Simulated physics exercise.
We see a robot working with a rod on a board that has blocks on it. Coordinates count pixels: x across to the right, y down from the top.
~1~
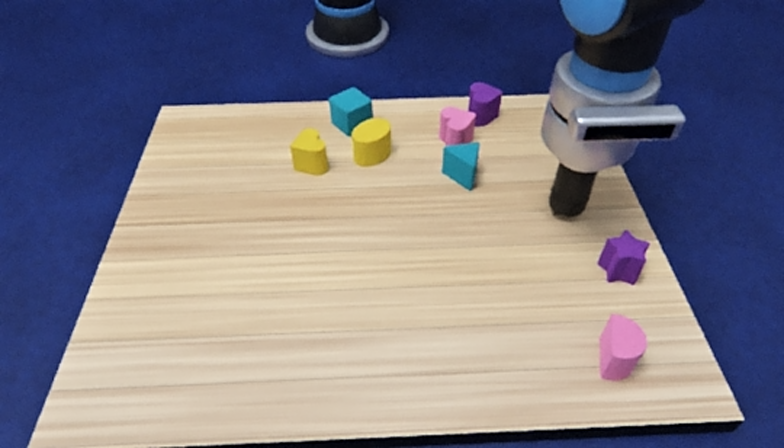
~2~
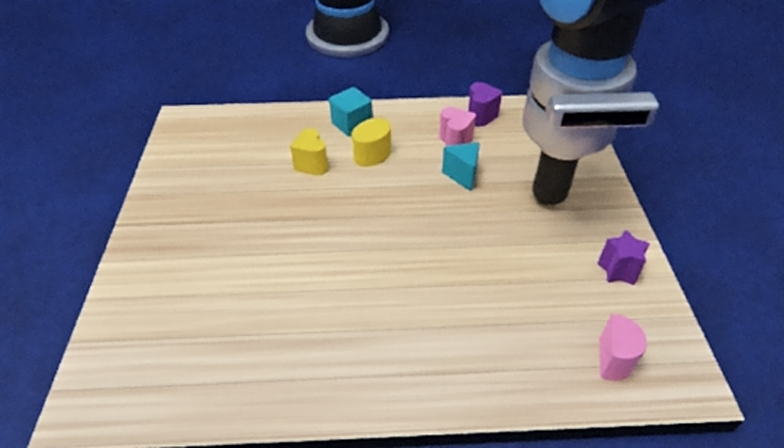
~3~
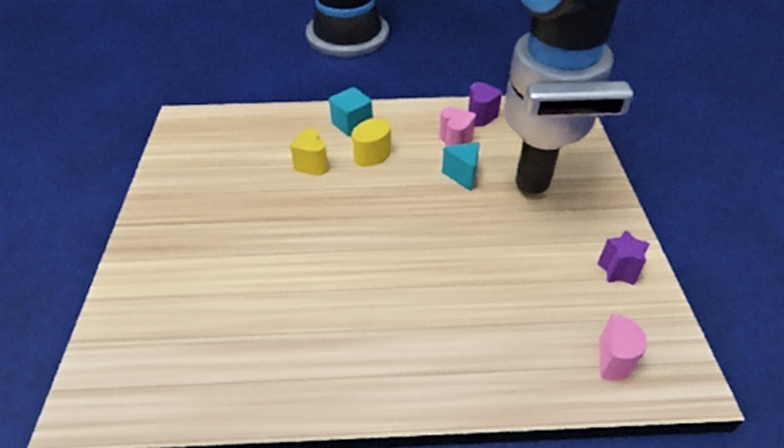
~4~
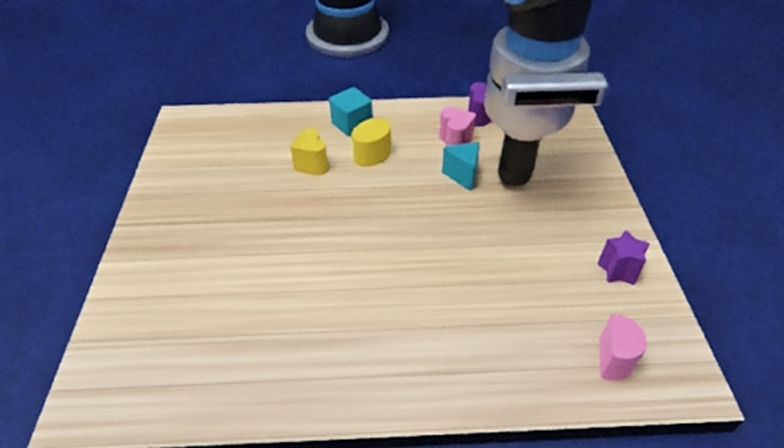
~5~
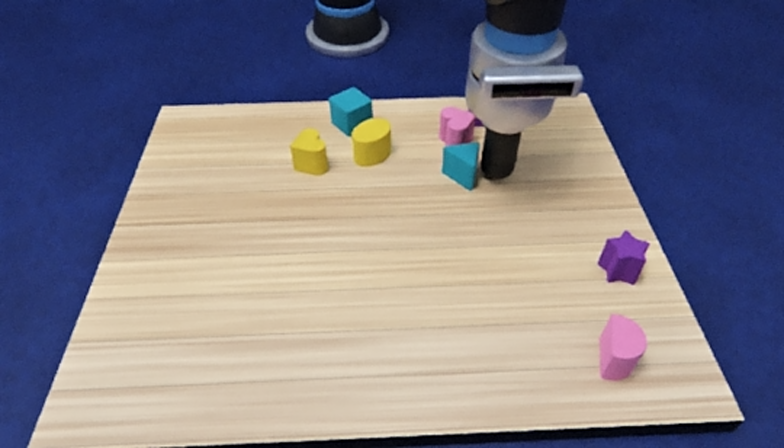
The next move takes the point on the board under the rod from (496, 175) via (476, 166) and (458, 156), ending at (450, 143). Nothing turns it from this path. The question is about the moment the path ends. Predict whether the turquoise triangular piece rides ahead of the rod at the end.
It slides aside on the way.
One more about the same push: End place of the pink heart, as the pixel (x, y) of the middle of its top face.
It ends at (449, 98).
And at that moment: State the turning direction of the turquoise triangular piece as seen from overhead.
Viewed from above, counterclockwise.
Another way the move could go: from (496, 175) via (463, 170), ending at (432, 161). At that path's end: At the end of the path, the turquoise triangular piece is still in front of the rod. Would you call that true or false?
False
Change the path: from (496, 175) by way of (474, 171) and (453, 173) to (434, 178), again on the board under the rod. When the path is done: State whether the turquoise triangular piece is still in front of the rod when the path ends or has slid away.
I'd say the turquoise triangular piece is still out in front of the rod at the end.
What follows on the original path. Halfway along, rod (466, 154); pink heart (456, 115); turquoise triangular piece (446, 148), turned 60° anticlockwise.
At the end, rod (451, 136); pink heart (449, 98), turned 30° clockwise; turquoise triangular piece (446, 148), turned 60° anticlockwise; purple heart unmoved.
